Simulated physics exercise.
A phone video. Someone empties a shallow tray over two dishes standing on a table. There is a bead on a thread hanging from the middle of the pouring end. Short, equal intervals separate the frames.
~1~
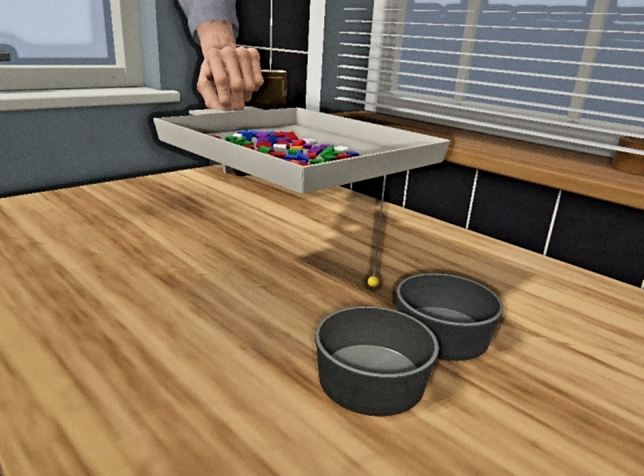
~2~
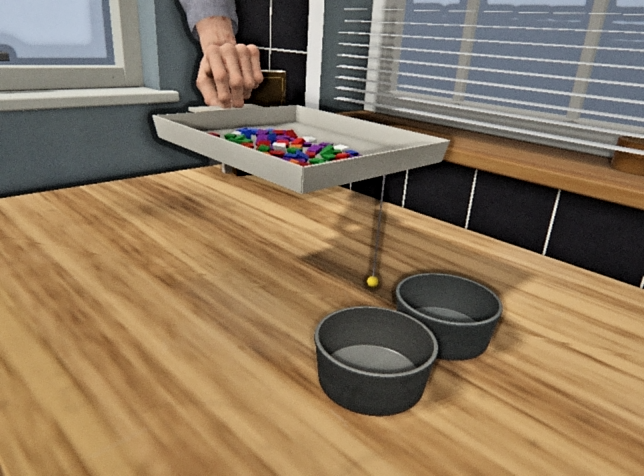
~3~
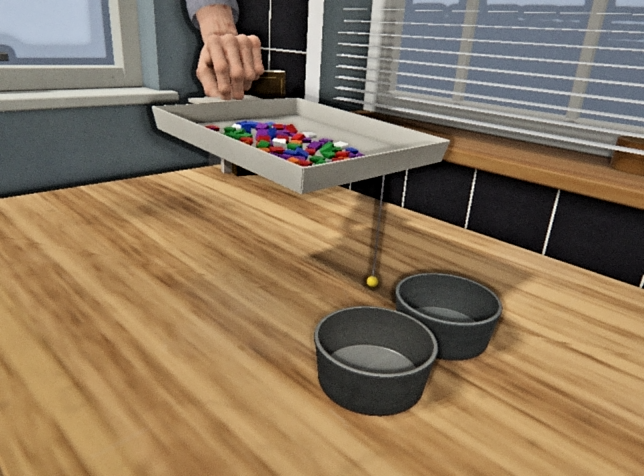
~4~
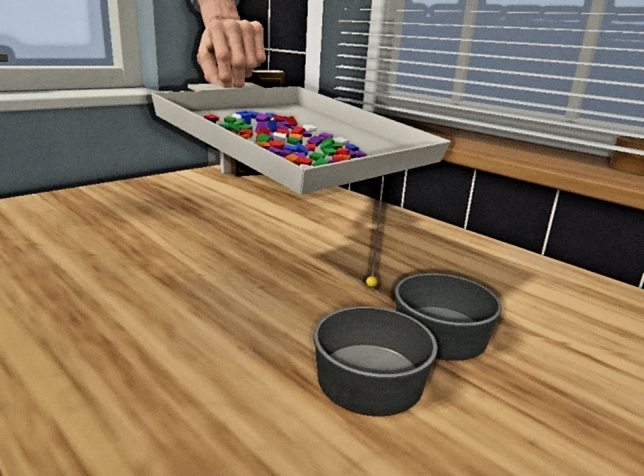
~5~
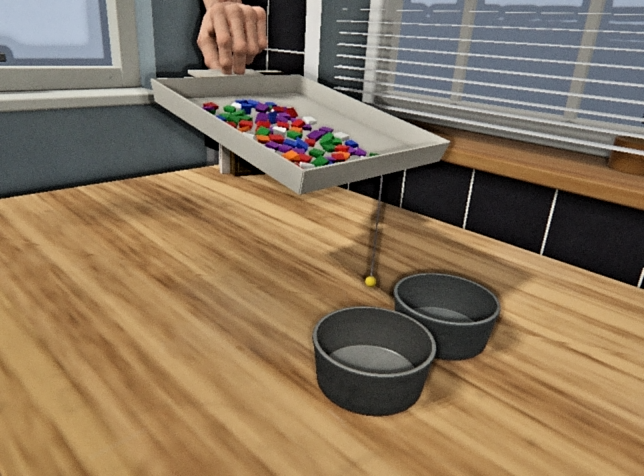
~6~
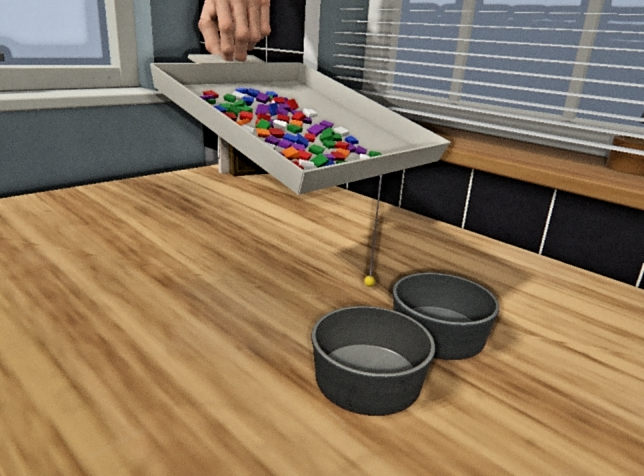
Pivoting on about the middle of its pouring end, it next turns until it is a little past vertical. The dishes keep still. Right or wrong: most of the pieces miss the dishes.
Wrong.
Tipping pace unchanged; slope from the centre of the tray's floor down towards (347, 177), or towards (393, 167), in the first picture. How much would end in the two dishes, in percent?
About 60 and 80 per cent.
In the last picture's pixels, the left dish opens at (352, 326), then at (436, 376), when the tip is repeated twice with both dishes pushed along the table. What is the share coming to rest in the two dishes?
Trial 1 around 70 percent, trial 2 around 10 percent.
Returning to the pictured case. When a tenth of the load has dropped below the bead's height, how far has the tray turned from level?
Angle reached: About 105°.
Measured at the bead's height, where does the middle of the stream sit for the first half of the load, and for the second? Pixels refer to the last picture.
The opening half passes (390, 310), the closing half (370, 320).
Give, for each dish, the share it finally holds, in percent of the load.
For the left dish 60 per cent, for the right dish 30.
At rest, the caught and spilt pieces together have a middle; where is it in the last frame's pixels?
Roughly at (387, 369).
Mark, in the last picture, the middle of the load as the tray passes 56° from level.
I'd put the middle of the pieces at roughly (344, 134).
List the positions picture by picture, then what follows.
In the first frame, corners of the pouring end (304, 165) and (445, 140), level; middle of the load (281, 150), mosaic tiles; left dish (422, 384); right dish (492, 333); bead on its thread (374, 282).
In the second frame, corners of the pouring end (303, 165) and (445, 140), level; middle of the load (280, 149).
In the third frame, corners of the pouring end (304, 166) and (445, 140), tipped barely, level across its low end; middle of the load (280, 145).
In the fourth frame, corners of the pouring end (304, 167) and (445, 140), tipped a little, level across its low end; middle of the load (280, 139).
In the fifth frame, corners of the pouring end (304, 168) and (445, 141), tipped a little, level across its low end; middle of the load (280, 133).
In the sixth frame, corners of the pouring end (304, 169) and (445, 141), tipped a little, level across its low end; middle of the load (280, 127); left dish (419, 383); right dish (488, 333).
Just after the last frame, tray tipped steeply; every one on the tray.
A moment on, tray tipped right over; almost all on the tray; about a tenth in the left dish; just a few in the right dish; just a few in the air.
Further on, tray tipped past a quarter turn; roughly two thirds in the left dish; roughly a quarter in the right dish; about a tenth outside both.
When it is over, tray tipped past a quarter turn; roughly two thirds in the left dish; roughly a quarter in the right dish; about a tenth outside both.
